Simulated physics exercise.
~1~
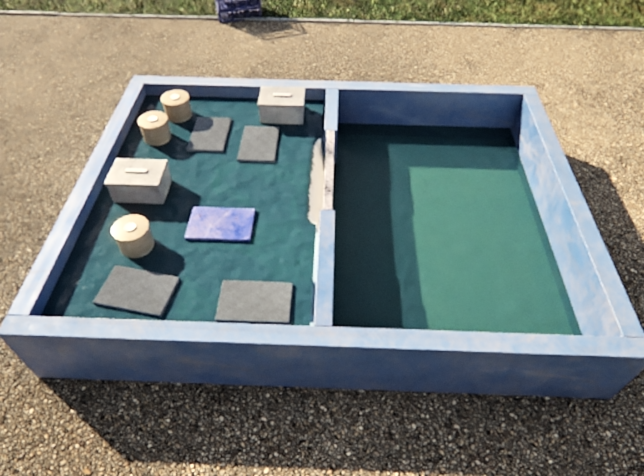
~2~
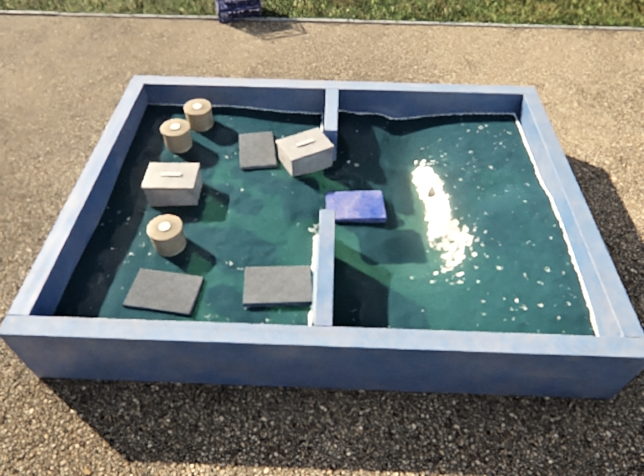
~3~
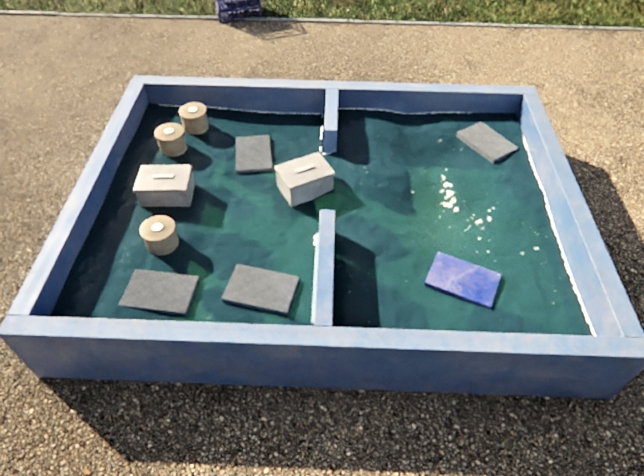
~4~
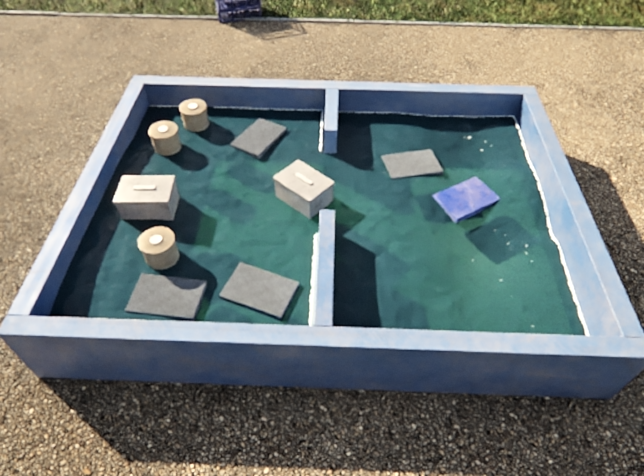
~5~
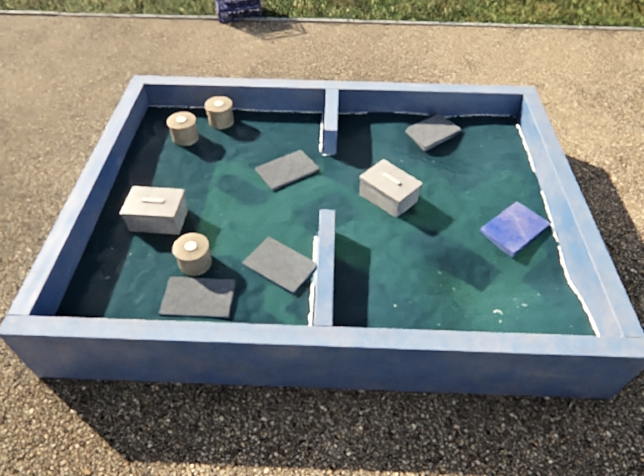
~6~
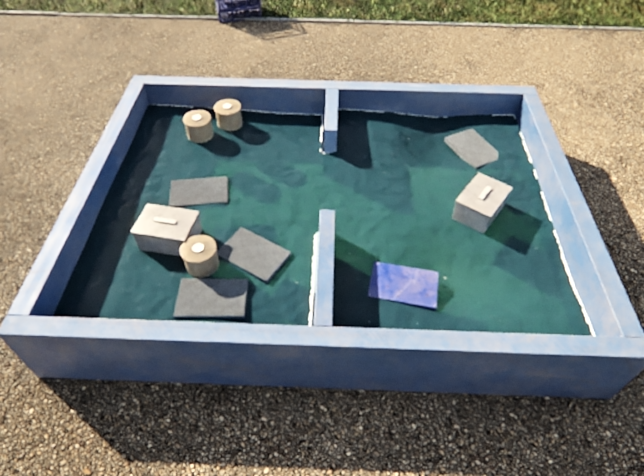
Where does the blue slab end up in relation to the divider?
It ends up beyond the divider, floating near the front of the right side after passing through the gap.
